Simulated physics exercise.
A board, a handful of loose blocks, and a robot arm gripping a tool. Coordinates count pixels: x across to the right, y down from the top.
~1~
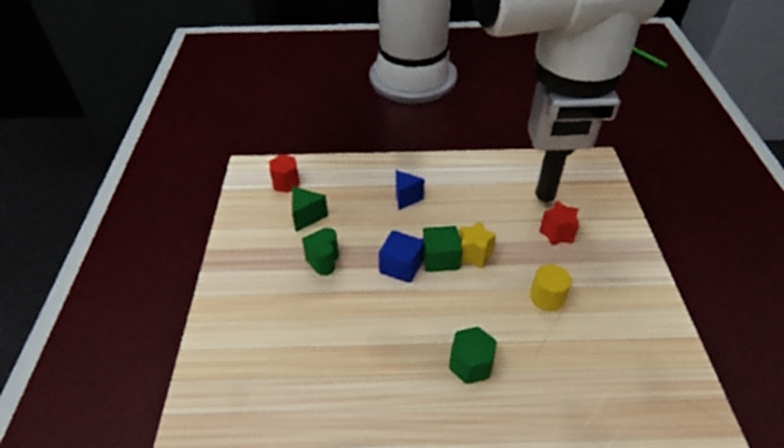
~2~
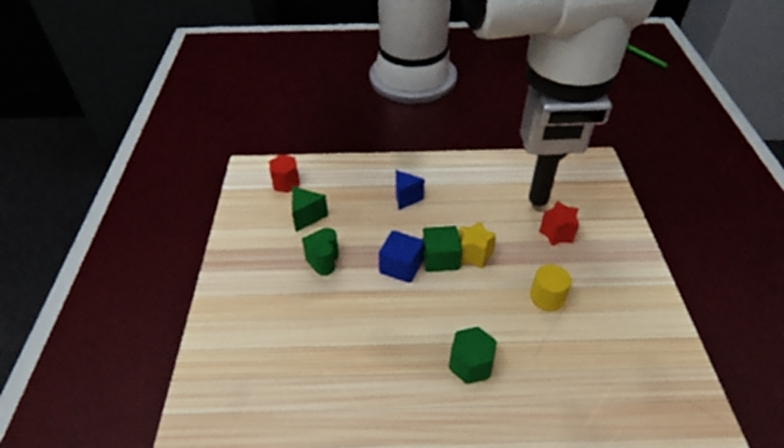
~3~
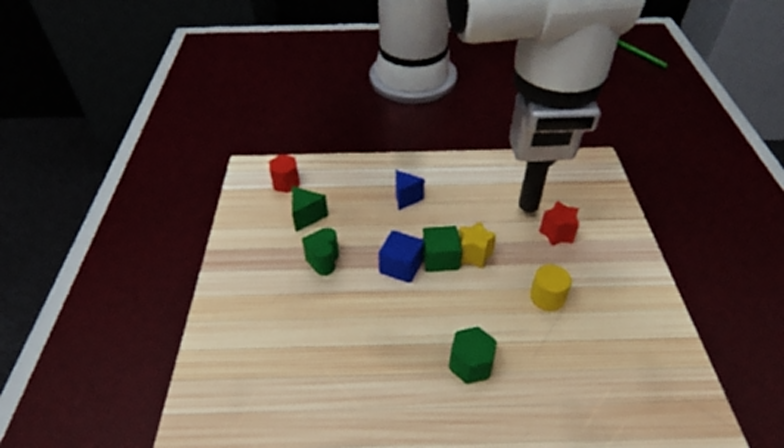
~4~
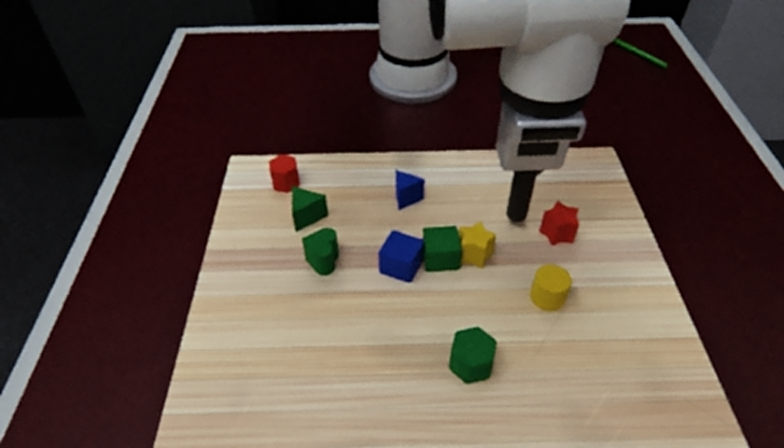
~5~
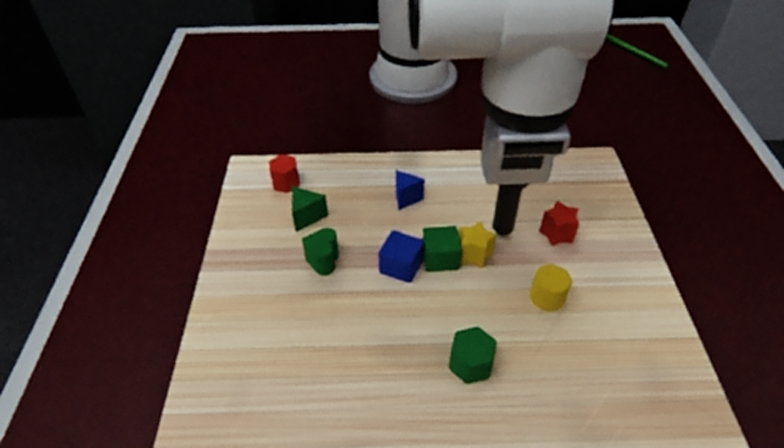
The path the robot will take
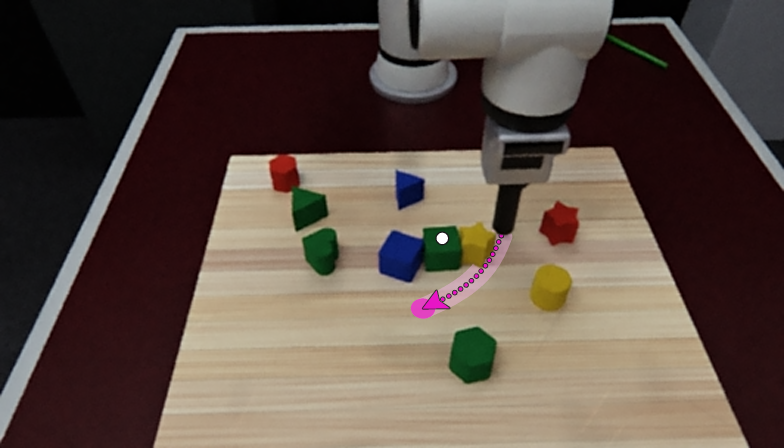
On a dark red table with pale edges, a light wooden board is seen from above at an angle by a still camera. Red, green, blue and yellow blocks lie scattered across it, with a white robot arm at the back holding a dark tool at the upper right. The arm moves the tool left and slightly nearer, passing behind the red star toward the yellow star, while the blocks stay still.
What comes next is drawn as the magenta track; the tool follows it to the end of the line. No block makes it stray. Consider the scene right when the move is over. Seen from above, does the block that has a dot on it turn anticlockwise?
Final answer: No.
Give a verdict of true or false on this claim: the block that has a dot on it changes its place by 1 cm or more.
The statement is correct.
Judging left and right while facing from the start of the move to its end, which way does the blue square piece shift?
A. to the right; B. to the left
My pick is A.
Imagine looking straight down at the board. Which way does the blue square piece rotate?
Rotates counter-clockwise.
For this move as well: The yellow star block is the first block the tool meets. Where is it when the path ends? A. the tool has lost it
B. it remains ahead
Letter A.
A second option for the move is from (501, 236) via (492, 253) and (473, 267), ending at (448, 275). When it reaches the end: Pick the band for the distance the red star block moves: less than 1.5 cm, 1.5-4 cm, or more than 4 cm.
Once the path is done, the red star block lies within 1.5 cm of its present place.
Path on the board, from (501, 236) via (487, 264) and (460, 289), ending at (423, 308); the dot is on the green square piece.
The first path, step by step. One third of the way, tool (488, 256); blue square piece (392, 246); green square piece (432, 242), turned 30° clockwise; yellow star block (465, 250), turned 25° clockwise.
Two thirds of the way, tool (461, 282); blue square piece (369, 241), turned 15° anticlockwise; green square piece (411, 246), turned 60° clockwise; yellow star block (435, 266), turned 55° clockwise.
At the end, tool (423, 301); blue square piece (365, 239), turned 30° anticlockwise; green square piece (403, 243), turned 85° clockwise; yellow star block (408, 271), turned 95° clockwise; red star block in place.
